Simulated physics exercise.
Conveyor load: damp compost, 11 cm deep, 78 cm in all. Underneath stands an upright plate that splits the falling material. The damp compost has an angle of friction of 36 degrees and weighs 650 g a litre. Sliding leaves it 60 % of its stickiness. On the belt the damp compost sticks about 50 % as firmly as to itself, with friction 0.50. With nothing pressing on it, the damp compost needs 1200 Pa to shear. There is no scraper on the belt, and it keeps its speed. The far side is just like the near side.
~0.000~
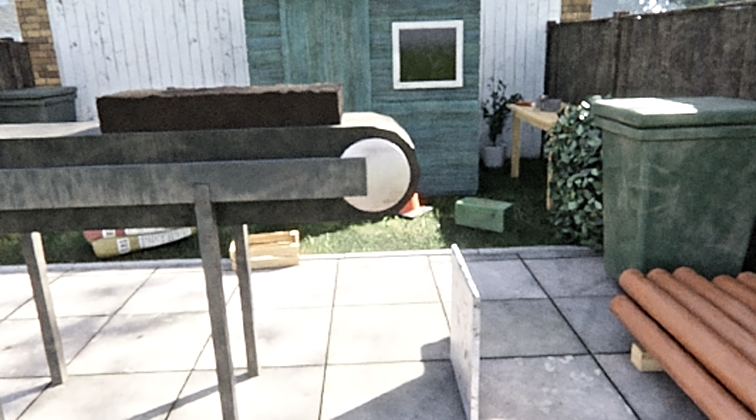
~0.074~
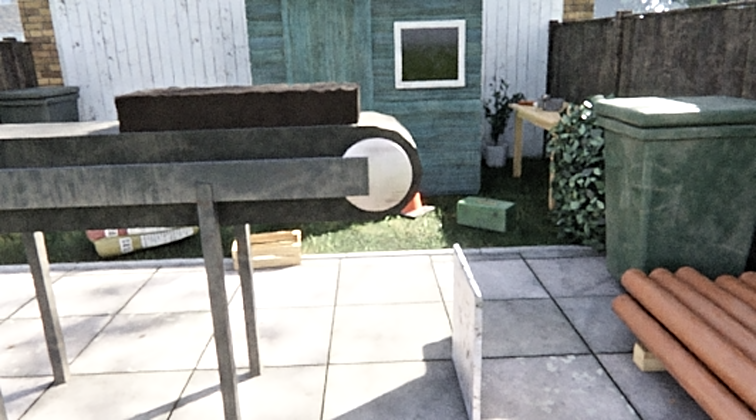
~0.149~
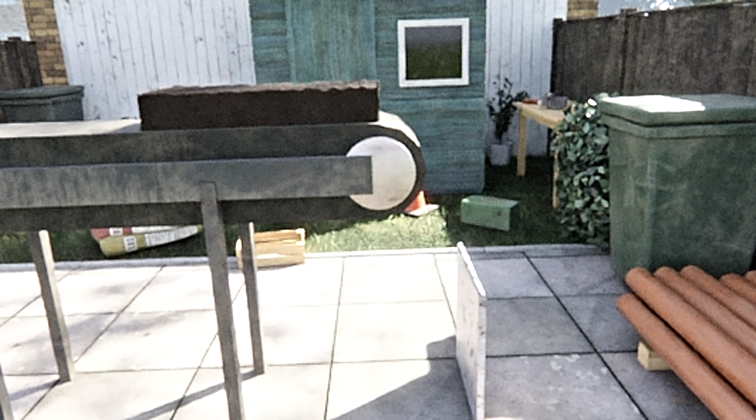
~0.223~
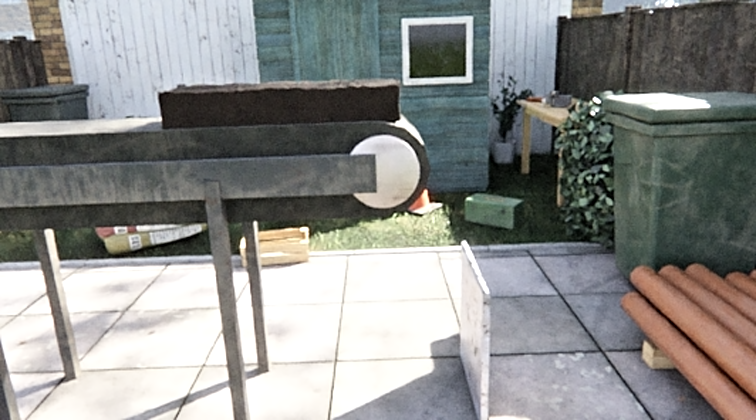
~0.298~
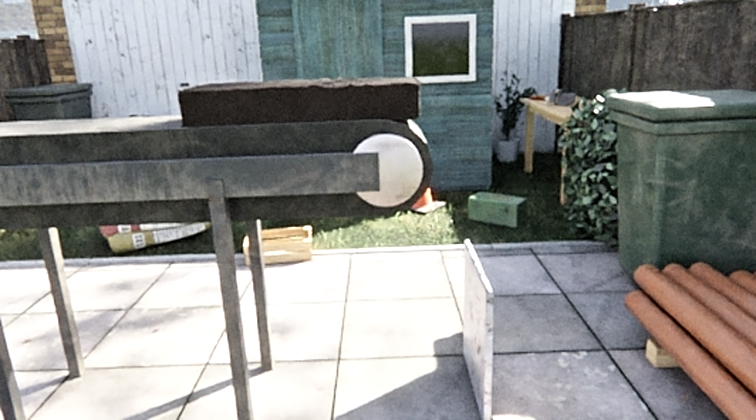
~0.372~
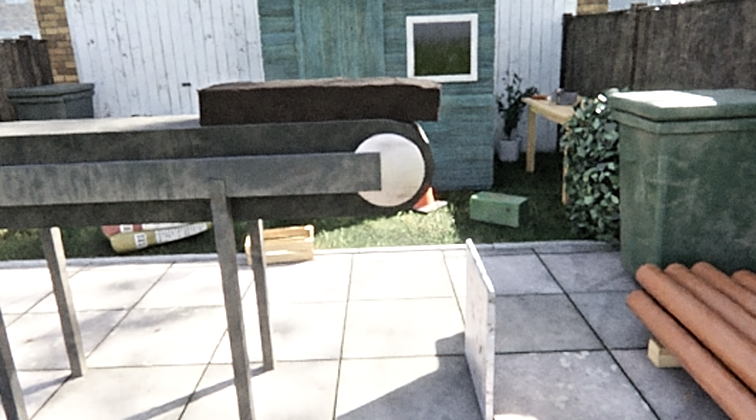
In a sunlit paved garden seen from standing height, a dark conveyor on metal legs reaches in from the left, with a blue-green shed and white fence behind. A dark brown slab of compost lies on the belt, a pale upright plate stands below, and a green bin and orange-brown pipes sit right. The slab slides steadily rightward in one piece until its front overhangs the end roller, while the view shifts very slightly.
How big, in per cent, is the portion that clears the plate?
About 73 %.
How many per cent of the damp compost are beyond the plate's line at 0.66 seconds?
I'd say close to 8 per cent.
After 0.66 s, 8 % is beyond the plate's line.
After 0.99 s, 33 % is beyond the plate's line.
After 1.33 s, 54 % is beyond the plate's line.
After 1.67 s, 73 % is beyond the plate's line.
After 2.94 s, at the end, 73 % is beyond the plate's line.
